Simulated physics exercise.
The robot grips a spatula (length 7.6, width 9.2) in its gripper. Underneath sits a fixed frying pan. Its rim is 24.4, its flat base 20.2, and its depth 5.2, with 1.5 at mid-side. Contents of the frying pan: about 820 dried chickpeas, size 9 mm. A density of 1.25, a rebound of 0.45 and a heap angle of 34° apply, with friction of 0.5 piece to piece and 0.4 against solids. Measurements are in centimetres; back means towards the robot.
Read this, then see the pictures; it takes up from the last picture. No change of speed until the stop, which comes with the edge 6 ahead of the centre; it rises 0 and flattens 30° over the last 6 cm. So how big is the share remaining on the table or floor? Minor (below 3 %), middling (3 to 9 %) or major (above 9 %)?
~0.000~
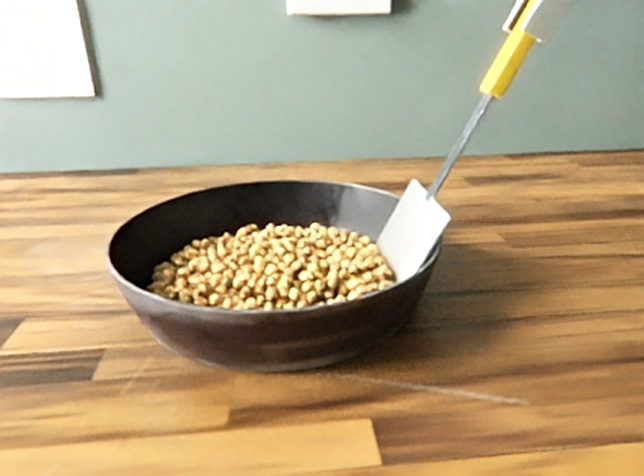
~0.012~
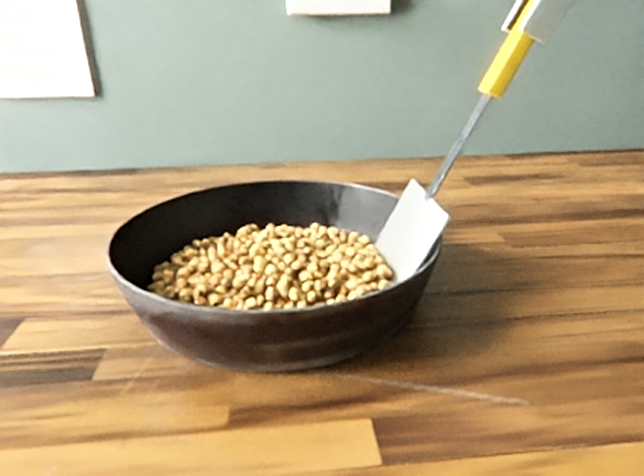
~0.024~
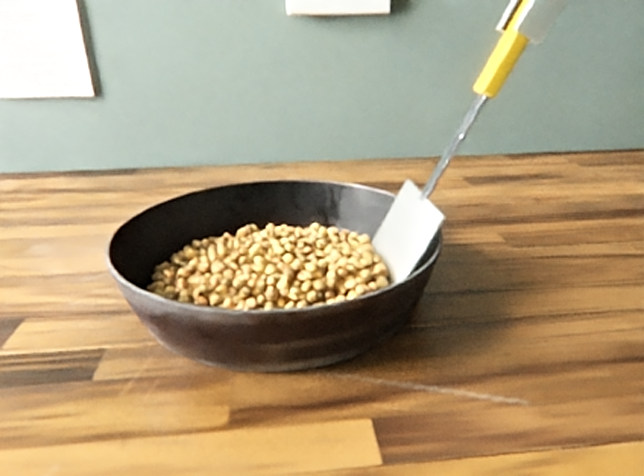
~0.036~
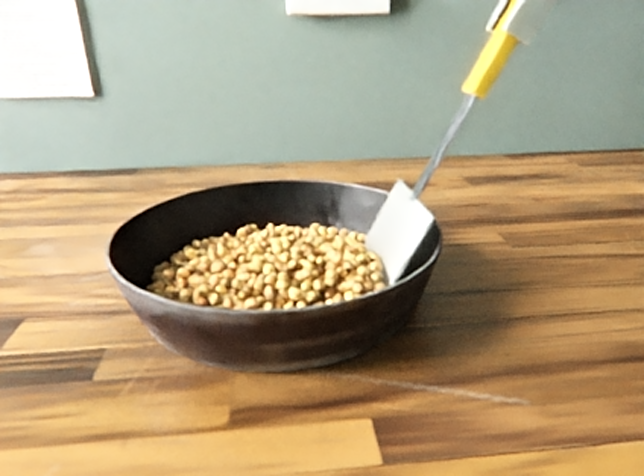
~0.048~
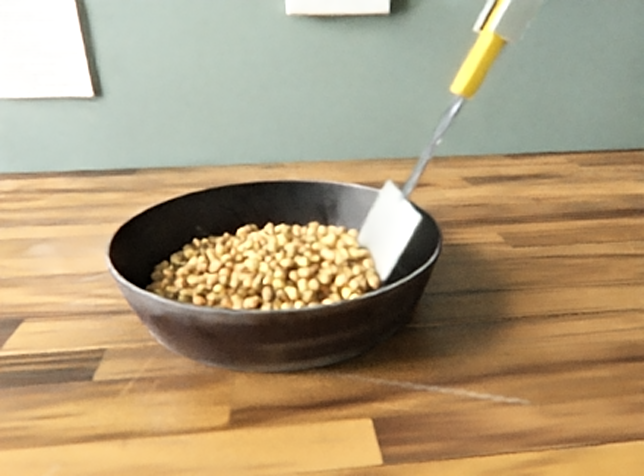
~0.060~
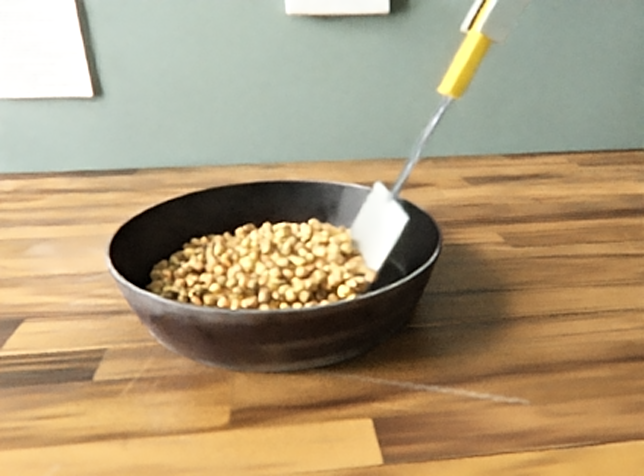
Minor.
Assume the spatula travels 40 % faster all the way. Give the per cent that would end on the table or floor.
Roughly 0 in a hundred.
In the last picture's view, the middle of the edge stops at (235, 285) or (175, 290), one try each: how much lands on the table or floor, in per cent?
The two tries give near 0 and near 0 in a hundred.
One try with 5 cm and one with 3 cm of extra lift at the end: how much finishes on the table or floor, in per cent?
Result: Approx. 5 % and 0 %, one try each.
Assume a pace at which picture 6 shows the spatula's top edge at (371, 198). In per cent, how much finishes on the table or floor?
Some 0 percent.
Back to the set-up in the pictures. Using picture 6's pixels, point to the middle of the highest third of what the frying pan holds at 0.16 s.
Near pixel (230, 261).
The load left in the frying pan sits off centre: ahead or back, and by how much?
The kept load is shifted forward by about 4.5 cm.
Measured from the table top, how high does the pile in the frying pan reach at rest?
Some 5.0 cm.
After 0.11 s, sloping 63°, highest piece 5 above the table; 822 in the frying pan.
After 0.16 s, sloping 51°, highest piece 5 above the table; 822 in the frying pan.
After 0.39 s, sloping 33°, highest piece 5 above the table; 822 in the frying pan.
After 1.44 s, sloping 33°, highest piece 5 above the table; 822 in the frying pan.
At rest, 822 in the frying pan. That is 0 % on the table or floor.
